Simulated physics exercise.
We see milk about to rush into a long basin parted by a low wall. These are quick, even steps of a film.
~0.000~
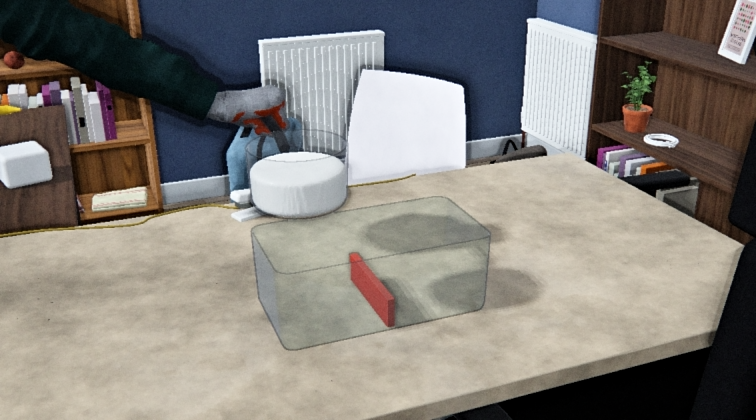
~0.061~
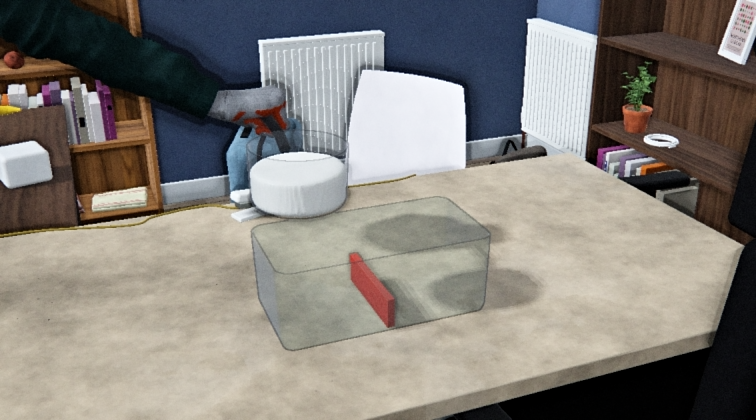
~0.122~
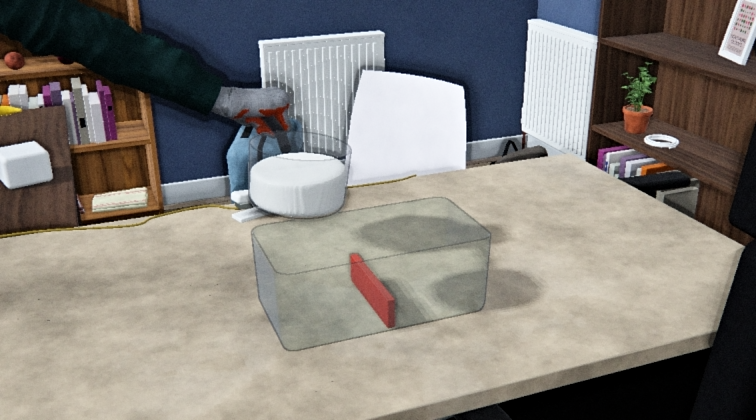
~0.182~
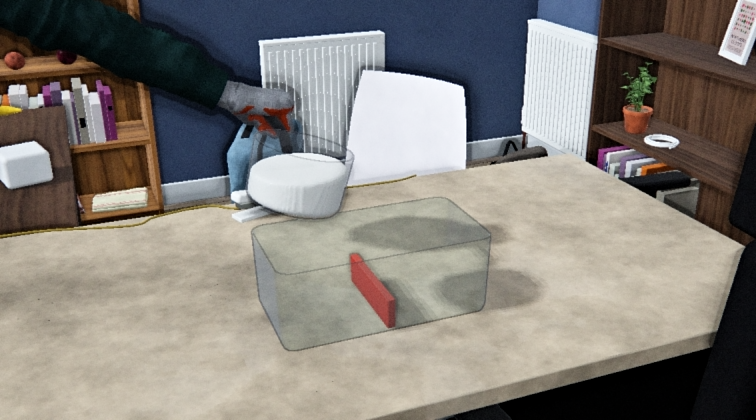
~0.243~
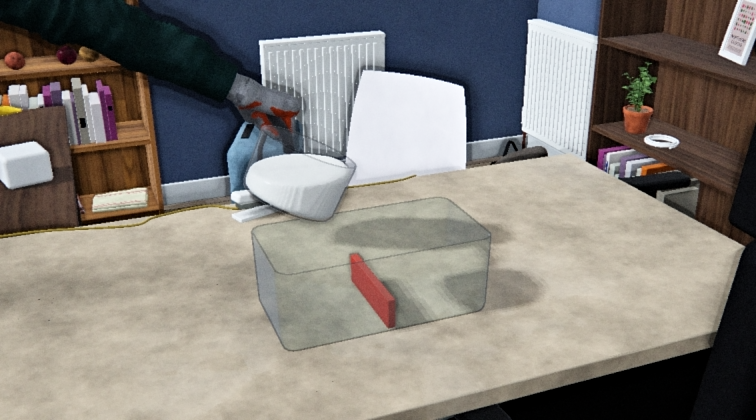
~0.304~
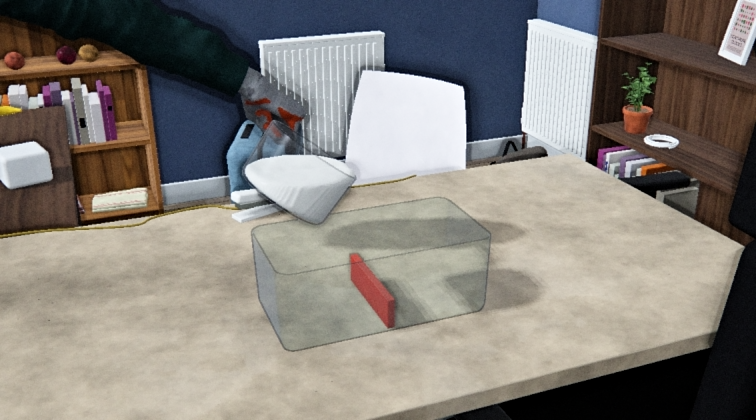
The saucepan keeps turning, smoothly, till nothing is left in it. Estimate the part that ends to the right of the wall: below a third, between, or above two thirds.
The share right of the wall is between a third and two thirds.
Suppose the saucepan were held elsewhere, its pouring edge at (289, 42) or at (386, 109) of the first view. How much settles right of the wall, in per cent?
Roughly 10 per cent, and 90 per cent.
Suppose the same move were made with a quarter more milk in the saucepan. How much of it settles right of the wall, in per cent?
It comes to 60 per cent or so.
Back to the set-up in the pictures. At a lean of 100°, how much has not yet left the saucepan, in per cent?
It comes to 30 per cent or so.
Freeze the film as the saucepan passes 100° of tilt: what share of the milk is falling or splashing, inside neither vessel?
Roughly 30 in a hundred.
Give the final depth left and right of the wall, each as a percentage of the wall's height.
Left: 30 %. Right: 30 %.
A moment on, the saucepan is tipped right over and 31 per cent is still to pour, 9 is left of the wall and 32 right of it.
Next, the saucepan is tipped right over and 4 per cent is still to pour, 37 is left of the wall and 54 right of it.
Then the saucepan is tipped right over and 0 per cent is still to pour, 46 is left of the wall and 54 right of it.
Later the saucepan is tipped right over and 0 per cent is still to pour, 45 is left of the wall and 54 right of it.
At rest 45 per cent lies left of the wall, 54 right of it and 1 outside.
